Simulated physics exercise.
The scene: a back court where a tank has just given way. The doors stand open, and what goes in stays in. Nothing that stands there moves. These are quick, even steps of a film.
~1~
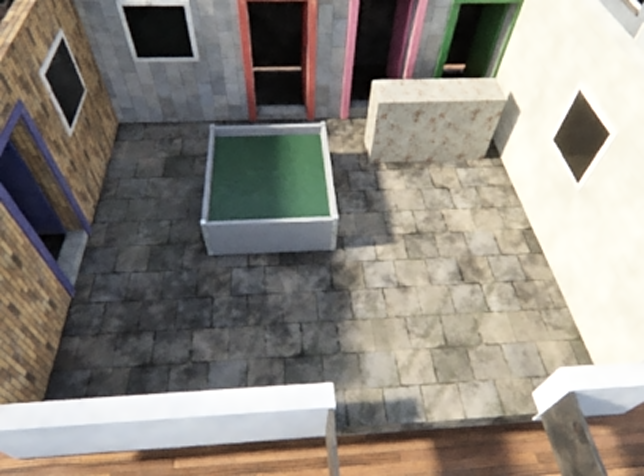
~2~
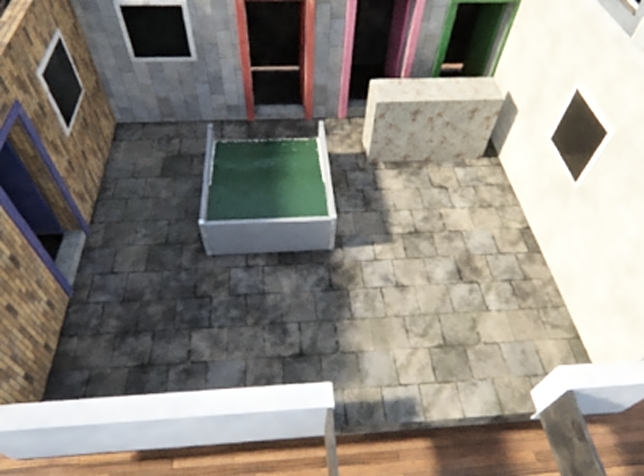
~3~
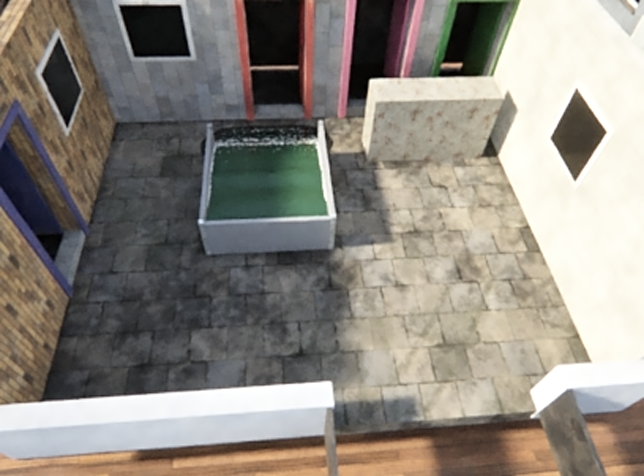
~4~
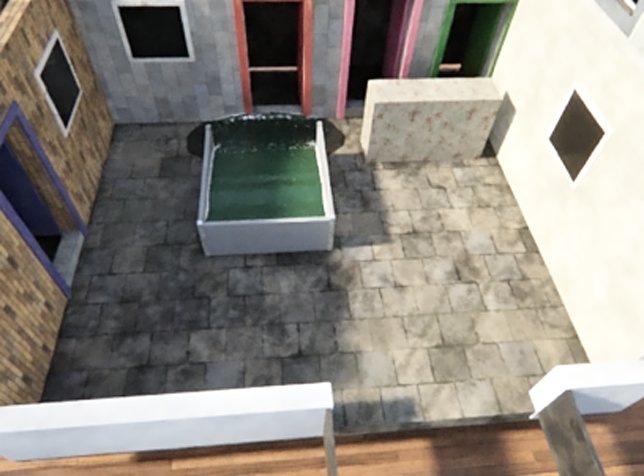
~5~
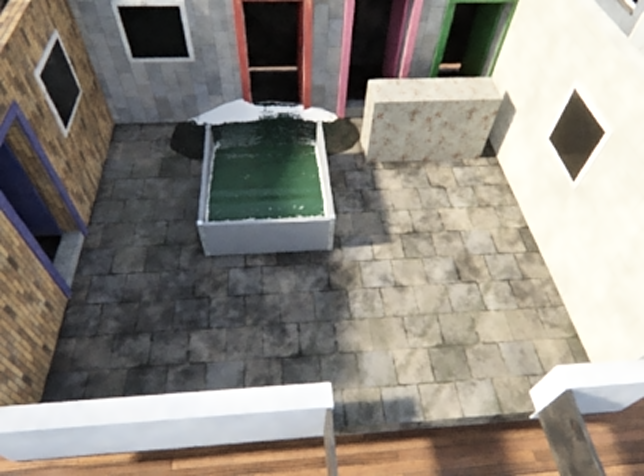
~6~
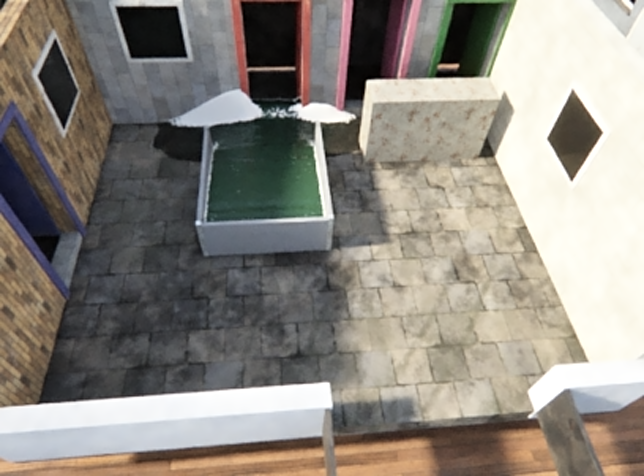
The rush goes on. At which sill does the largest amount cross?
Most goes in at the red door.
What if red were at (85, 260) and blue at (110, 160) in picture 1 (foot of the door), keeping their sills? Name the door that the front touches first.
It is the pink-painted one.
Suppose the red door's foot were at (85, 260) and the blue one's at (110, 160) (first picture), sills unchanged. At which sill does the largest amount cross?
That is the door marked green.
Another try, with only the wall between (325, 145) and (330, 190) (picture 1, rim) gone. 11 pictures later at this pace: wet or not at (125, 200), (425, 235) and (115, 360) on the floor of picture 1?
In that order: Not flooded, flooded, no water.
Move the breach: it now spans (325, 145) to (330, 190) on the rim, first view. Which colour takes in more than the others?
The one in green.
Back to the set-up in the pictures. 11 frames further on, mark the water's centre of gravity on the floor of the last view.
Roughly at (259, 160).
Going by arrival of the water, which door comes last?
Last comes the one in blue.
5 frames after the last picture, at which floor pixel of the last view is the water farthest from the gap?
Close to (439, 118).
A moment on, water covers 15 % of the floor; pink door wet at the sill, nothing in, red door a lot in, green door not reached, blue door not reached.
Next, water covers 20 % of the floor; pink door wet at the sill, nothing in, red door a lot in, green door wet at the sill, nothing in, blue door not reached.
Then, water covers 45 % of the floor; pink door wet at the sill, nothing in, red door a lot in, green door some in, blue door wet at the sill, nothing in.
Later, water covers 80 % of the floor; pink door wet at the sill, nothing in, red door a lot in, green door a lot in, blue door wet at the sill, nothing in.
In the end, water covers 90 % of the floor; pink door wet at the sill, nothing in, red door a lot in, green door a lot in, blue door wet at the sill, nothing in; the red door has let in the most.
